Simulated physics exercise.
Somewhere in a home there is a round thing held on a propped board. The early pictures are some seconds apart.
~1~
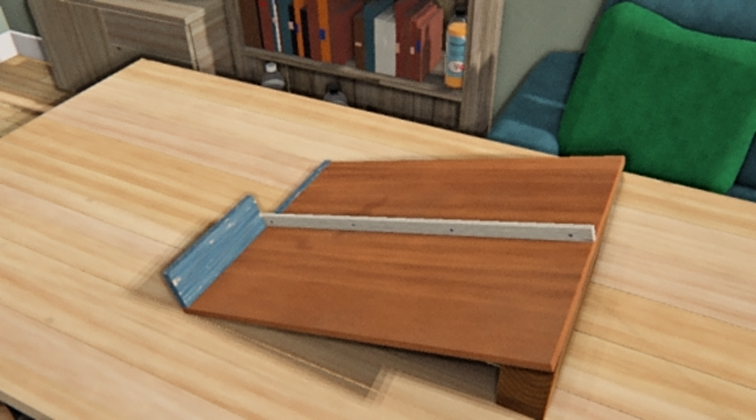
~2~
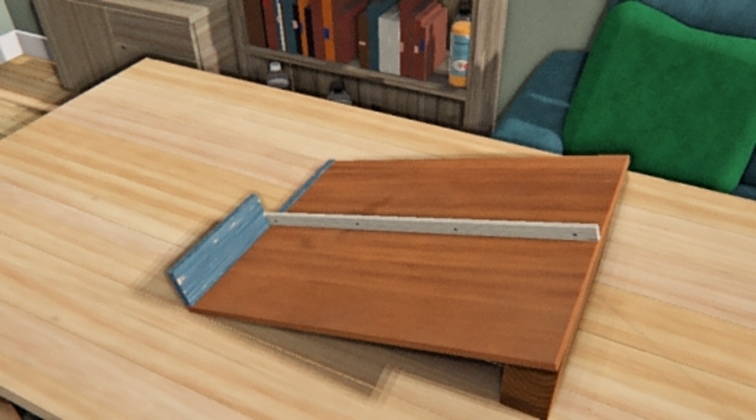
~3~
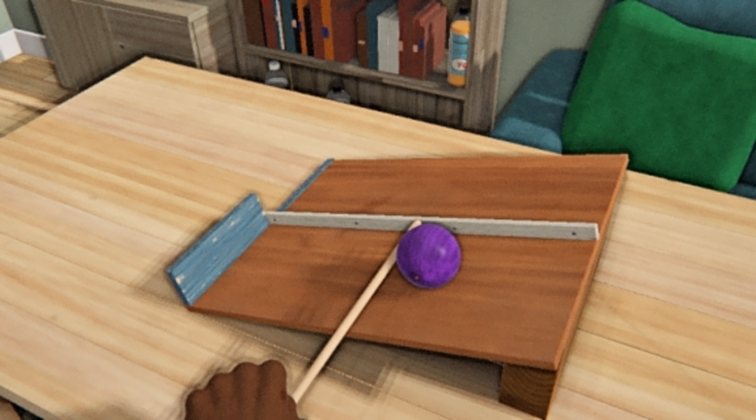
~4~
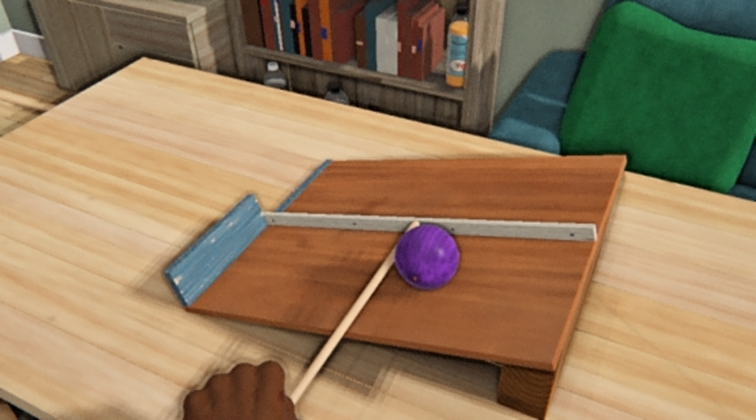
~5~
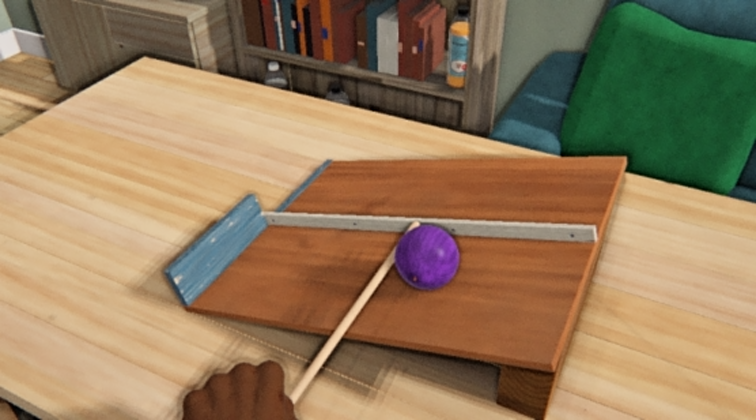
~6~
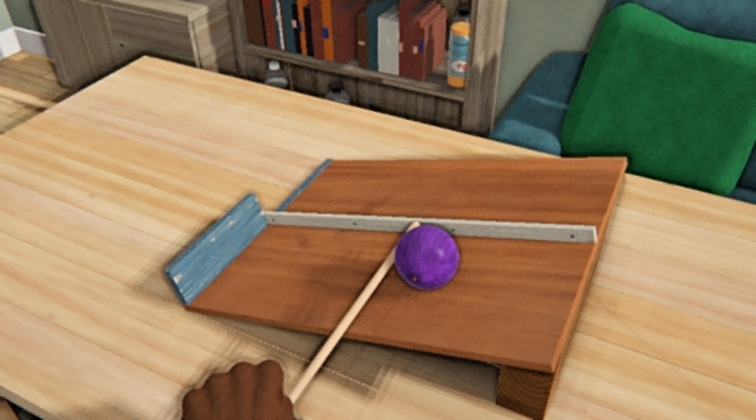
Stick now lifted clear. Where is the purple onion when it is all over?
The purple onion is held at the strip.
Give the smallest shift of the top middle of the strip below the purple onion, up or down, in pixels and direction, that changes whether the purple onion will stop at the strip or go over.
Shift: Approx. 20 px, direction down.
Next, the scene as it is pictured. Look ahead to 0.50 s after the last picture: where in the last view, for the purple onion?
Roughly at pixel (287, 247).
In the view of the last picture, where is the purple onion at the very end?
Its middle settles around (241, 243) in the last picture.
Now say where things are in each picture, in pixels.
The first frame shows board (399, 217).
The second frame shows board (403, 216).
The third frame shows held back by the stick; purple onion (428, 256); board (402, 215).
The fourth frame shows held back by the stick; purple onion (426, 257); board (400, 216).
The fifth frame shows held back by the stick; purple onion (426, 258); board (400, 217).
The sixth frame shows held back by the stick; purple onion (426, 258); board (400, 216).
Then, 0.30 s after the last picture, purple onion rolling on the board near (377, 255).
Then, 0.50 s after the last picture, purple onion rolling on the board near (287, 247).
At rest, the purple onion gets caught, near (241, 243).
